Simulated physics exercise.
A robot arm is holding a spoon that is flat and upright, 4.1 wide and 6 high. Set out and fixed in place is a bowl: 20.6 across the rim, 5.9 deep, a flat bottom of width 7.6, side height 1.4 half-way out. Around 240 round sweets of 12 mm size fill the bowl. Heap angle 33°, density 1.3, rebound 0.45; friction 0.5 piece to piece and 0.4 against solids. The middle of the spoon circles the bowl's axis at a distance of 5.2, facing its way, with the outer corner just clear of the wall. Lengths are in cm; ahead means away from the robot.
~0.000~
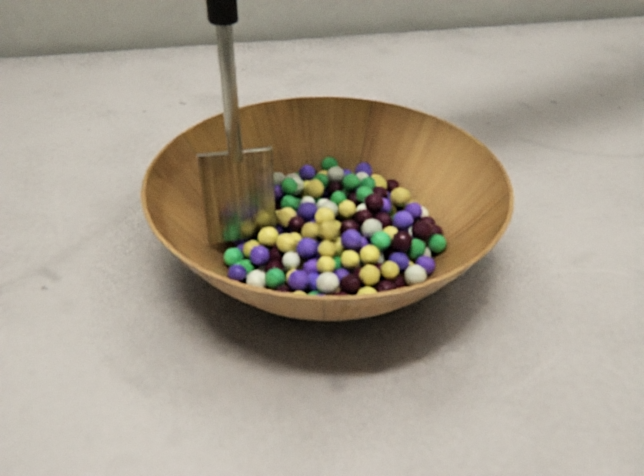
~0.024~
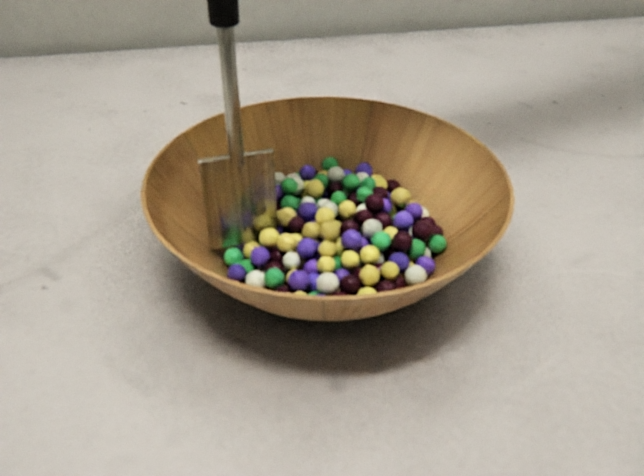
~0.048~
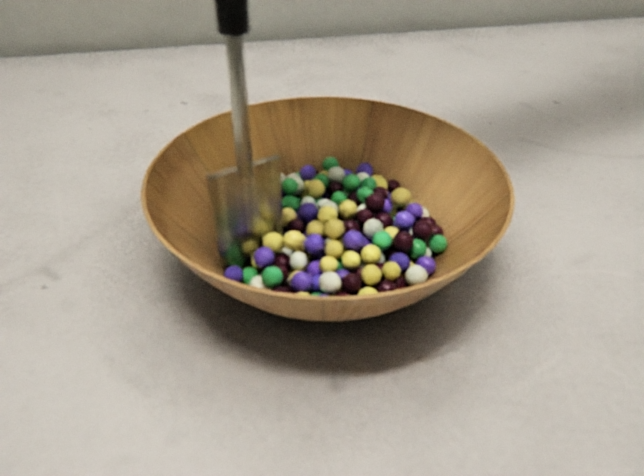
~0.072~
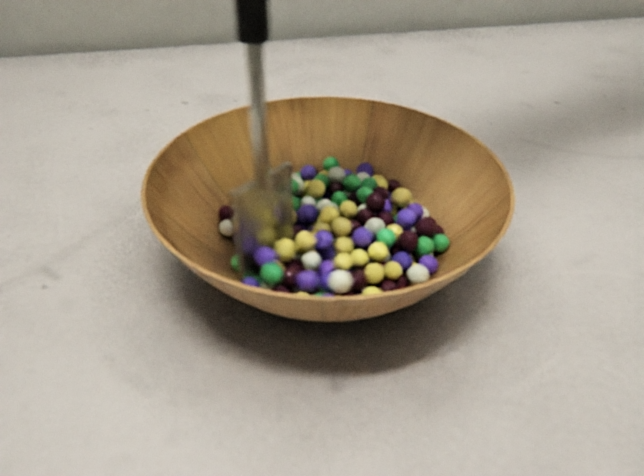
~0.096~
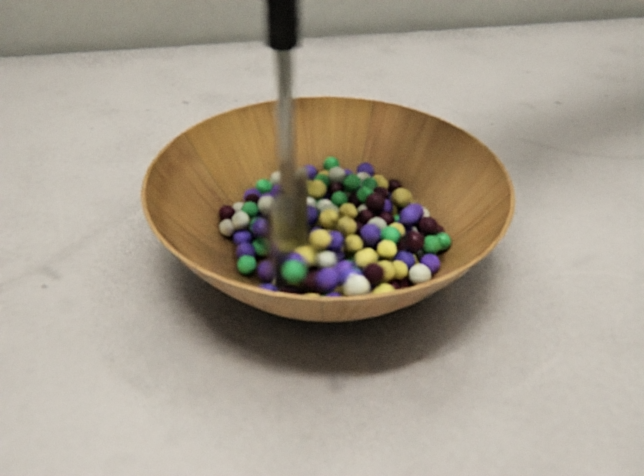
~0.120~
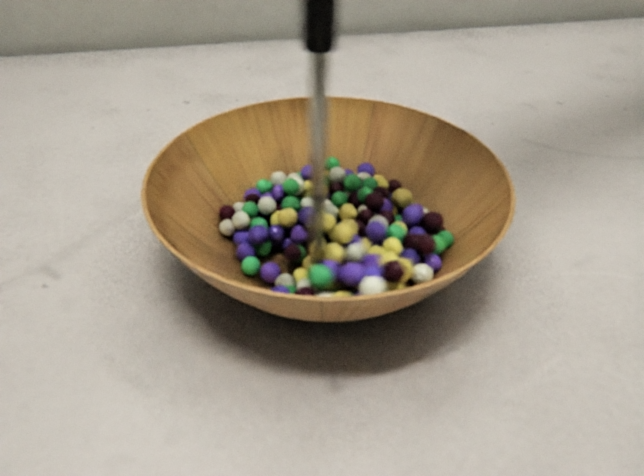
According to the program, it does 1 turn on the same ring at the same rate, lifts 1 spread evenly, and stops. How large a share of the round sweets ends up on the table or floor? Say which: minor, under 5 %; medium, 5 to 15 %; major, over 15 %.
That would be a medium share.
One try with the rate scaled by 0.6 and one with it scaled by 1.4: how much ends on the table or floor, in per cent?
0 % and 20 %.
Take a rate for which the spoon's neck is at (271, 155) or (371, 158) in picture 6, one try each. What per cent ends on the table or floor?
Near 0 per cent for the first, near 20 per cent for the second.
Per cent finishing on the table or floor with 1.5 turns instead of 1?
It would be around 10 percent.
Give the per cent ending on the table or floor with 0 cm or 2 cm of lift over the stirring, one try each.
Some 15 and some 5 per cent.
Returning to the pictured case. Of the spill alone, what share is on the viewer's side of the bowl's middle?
30 per cent, roughly.
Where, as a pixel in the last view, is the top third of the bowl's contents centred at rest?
It is centred near (278, 217).
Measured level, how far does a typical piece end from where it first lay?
Something near 5 cm, measured level.
After 0.27 s, 181° round, highest piece 8 above the table; 234 in the bowl, 6 in flight or on the tool.
After 0.42 s, 291° round, highest piece 8 above the table; 228 in the bowl, 9 on the table or floor, 3 in flight or on the tool.
After 0.70 s, 0° round, highest piece 4 above the table; 218 in the bowl, 22 on the table or floor.
After 1.40 s, 0° round, highest piece 4 above the table; 218 in the bowl, 22 on the table or floor.
In the end, 218 in the bowl, 22 on the table or floor. That is 9 % on the table or floor.
